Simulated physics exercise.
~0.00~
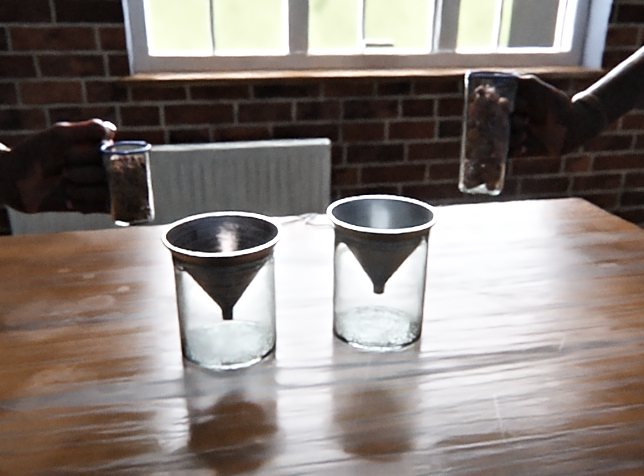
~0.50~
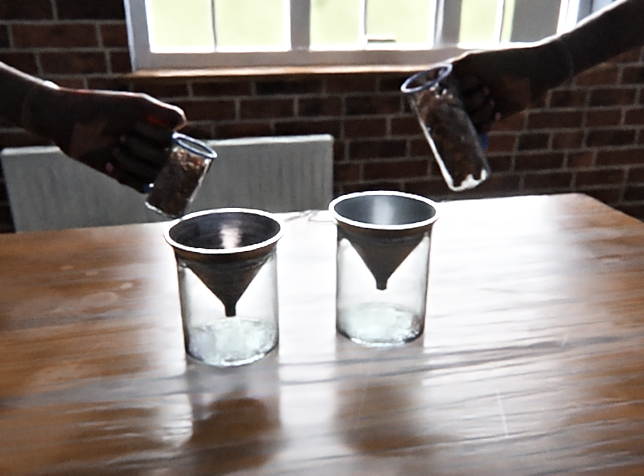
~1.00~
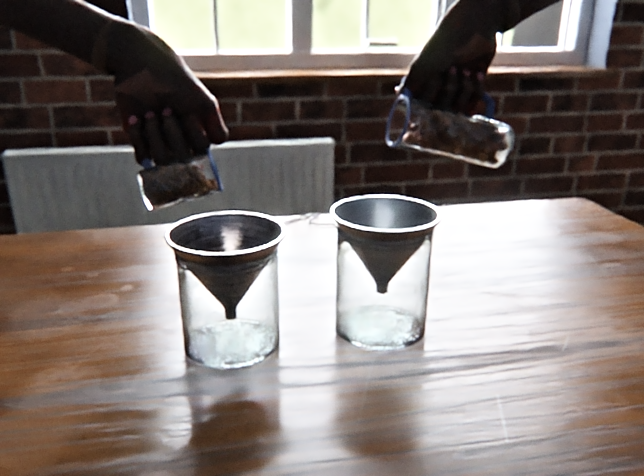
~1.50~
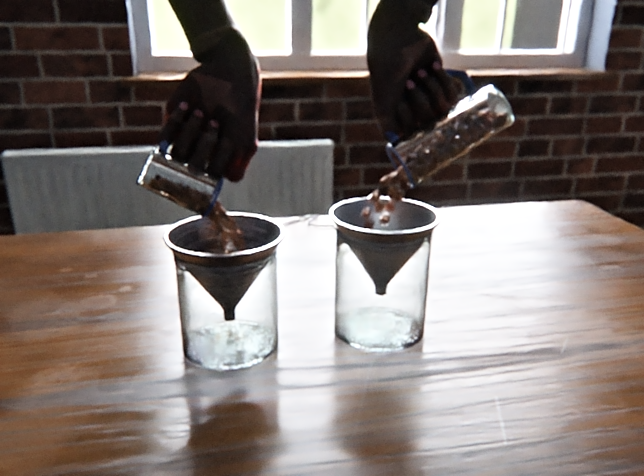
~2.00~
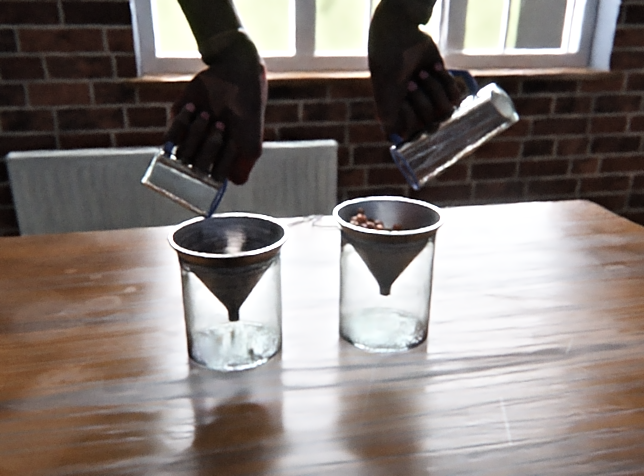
The clip shows two hands bringing cups of small brown pieces over two dark funnels set in clear jars, then tipping them until the pieces pour in. Both cups end up emptied, with pieces heaped in the right funnel and hardly any seen to have dropped into either jar.
